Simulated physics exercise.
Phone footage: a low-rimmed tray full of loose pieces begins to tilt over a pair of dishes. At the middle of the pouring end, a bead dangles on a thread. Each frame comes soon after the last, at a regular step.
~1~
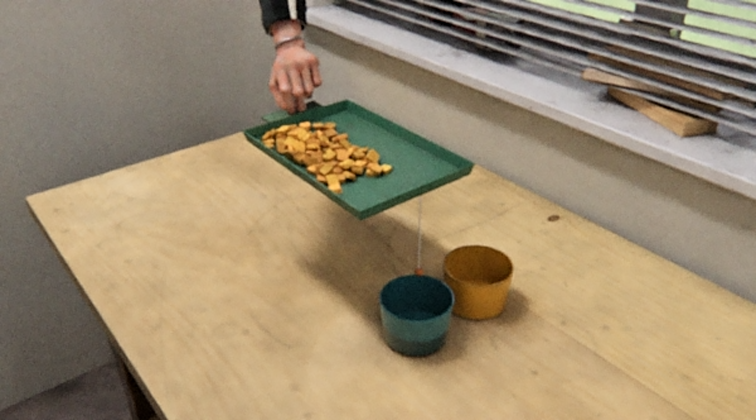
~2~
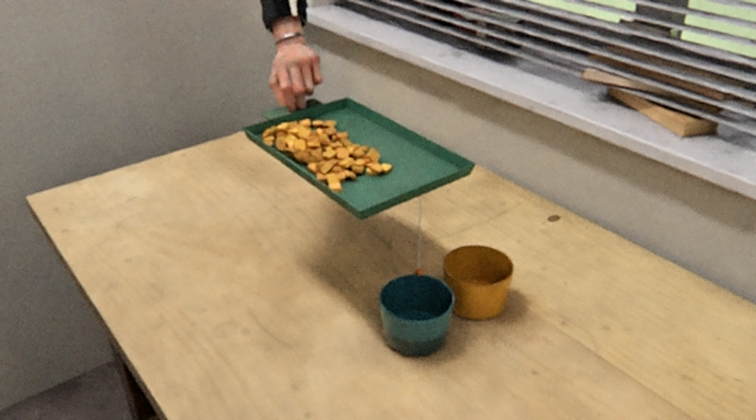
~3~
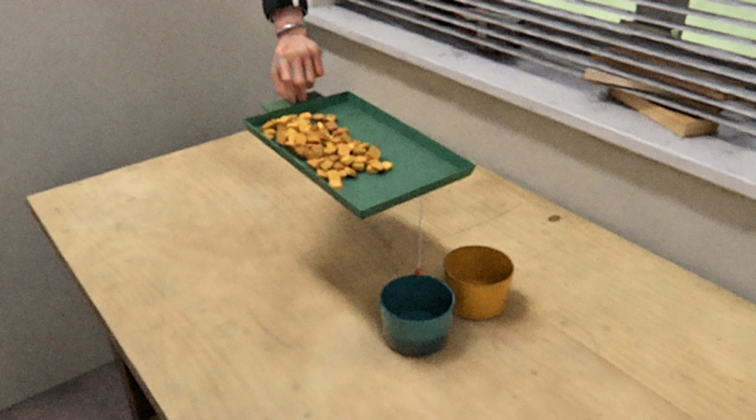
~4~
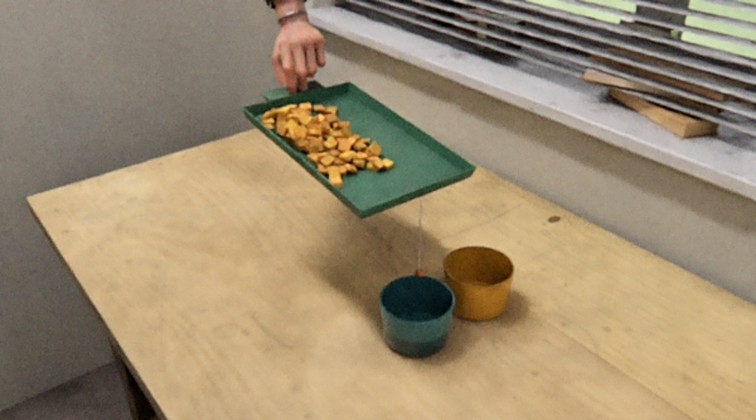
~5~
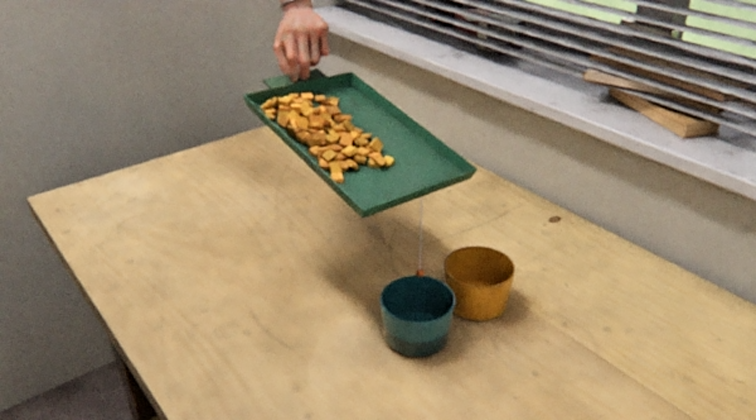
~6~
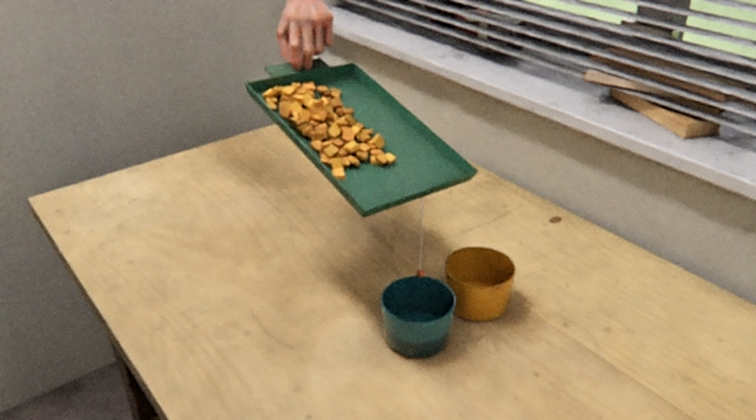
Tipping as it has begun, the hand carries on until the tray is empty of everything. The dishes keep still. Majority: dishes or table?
Dishes.
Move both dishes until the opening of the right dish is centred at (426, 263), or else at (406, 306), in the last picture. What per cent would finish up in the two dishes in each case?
Roughly 0 per cent, and 10 per cent.
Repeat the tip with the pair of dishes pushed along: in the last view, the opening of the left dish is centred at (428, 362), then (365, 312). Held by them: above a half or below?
The first time it's lower than half, the second time lower than half.
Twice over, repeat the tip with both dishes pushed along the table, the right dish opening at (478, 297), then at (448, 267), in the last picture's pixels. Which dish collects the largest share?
Well, the first go goes to the rightmost dish, and the second to the rightmost dish.
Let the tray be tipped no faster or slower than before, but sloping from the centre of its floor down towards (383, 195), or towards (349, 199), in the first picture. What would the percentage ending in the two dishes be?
That comes to 30 per cent the first time and 10 per cent the second.
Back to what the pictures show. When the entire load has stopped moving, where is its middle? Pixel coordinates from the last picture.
Near (474, 306), more or less.
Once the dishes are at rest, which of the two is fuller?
Fuller at the end: The rightward one.
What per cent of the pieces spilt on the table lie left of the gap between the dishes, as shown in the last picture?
Close to 10 %.
Soon after the last picture, tray tipped steeply; nearly all on the tray; a small part in the air.
A little later, tray tipped right over; about a quarter on the tray; a small part in the left dish; about a quarter in the right dish; about a quarter outside both; a small part in the air.
Later still, tray tipped past a quarter turn; about a quarter in the left dish; about half in the right dish; about a third outside both.
At rest, tray tipped past a quarter turn; about a quarter in the left dish; about half in the right dish; about a third outside both.
